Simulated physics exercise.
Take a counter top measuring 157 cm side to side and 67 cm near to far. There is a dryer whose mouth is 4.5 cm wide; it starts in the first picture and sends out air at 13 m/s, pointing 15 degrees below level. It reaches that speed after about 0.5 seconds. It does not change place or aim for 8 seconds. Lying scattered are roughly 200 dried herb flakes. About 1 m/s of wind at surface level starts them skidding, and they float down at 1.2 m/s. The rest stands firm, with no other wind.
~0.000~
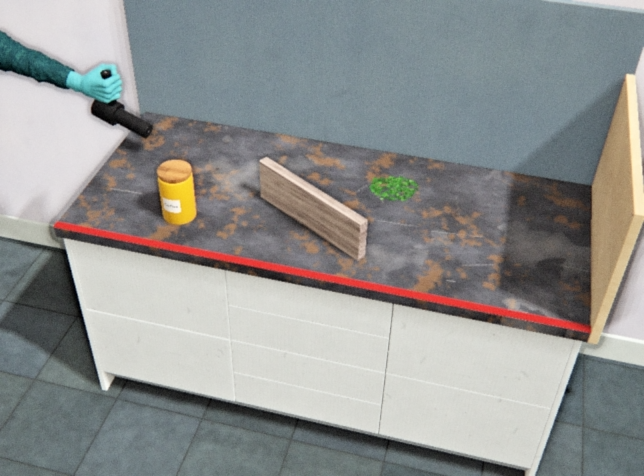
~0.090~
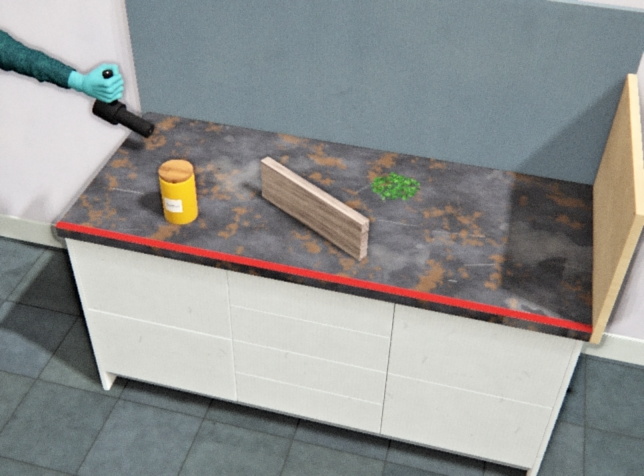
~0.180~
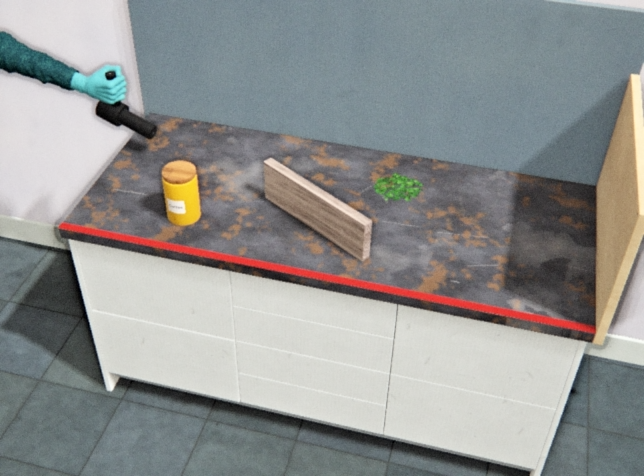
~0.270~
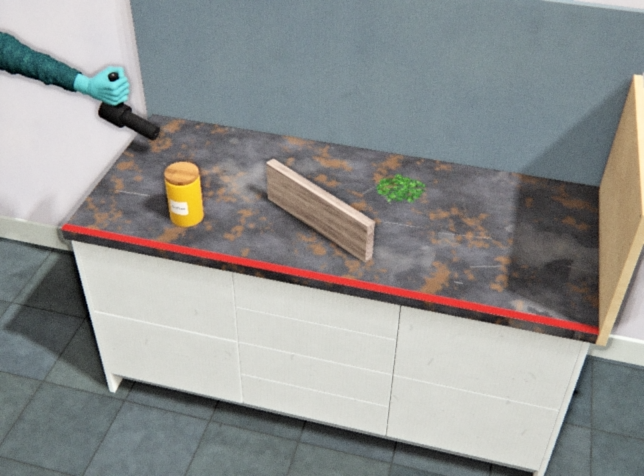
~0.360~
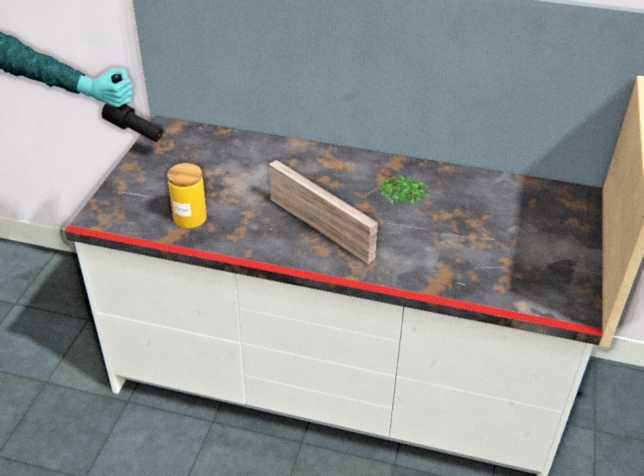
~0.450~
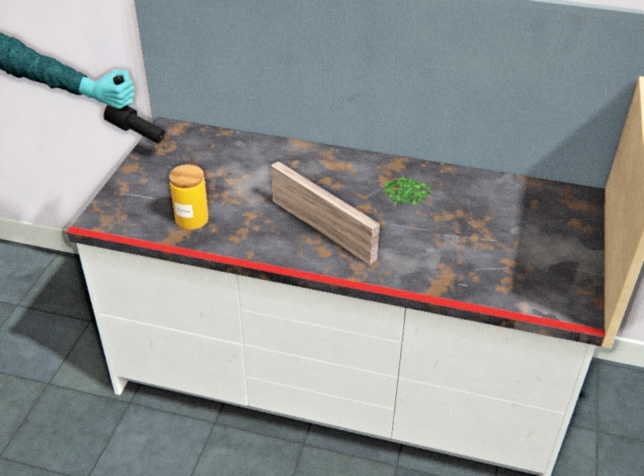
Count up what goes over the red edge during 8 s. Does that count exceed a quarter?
No, within one in four.
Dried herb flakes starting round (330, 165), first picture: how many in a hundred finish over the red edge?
0 %.
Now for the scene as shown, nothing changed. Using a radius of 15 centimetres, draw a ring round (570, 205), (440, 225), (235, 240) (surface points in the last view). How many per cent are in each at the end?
Taking the spots one by one, around 70 %, 0 % and 0 %.
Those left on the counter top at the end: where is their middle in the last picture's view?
Centre: Approx. (602, 196) px, last frame.
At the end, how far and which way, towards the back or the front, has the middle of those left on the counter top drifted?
It has moved to the far side by around 15 cm.
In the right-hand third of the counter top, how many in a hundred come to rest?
Something close to 100 % ends up there.
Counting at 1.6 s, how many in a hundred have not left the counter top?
About 100 % remain.
After 1.6 s the count stands so, 2 % are over the red edge; the middle of those still in play is near (602, 196).
After 2.6 s the count stands so, 2 % are over the red edge; the middle of those still in play is near (602, 196).
After 4.4 s the count stands so, 2 % are over the red edge; the middle of those still in play is near (602, 196).
After 8.0 s, at the end, 3 % are over the red edge; the middle of those still in play is near (602, 196).
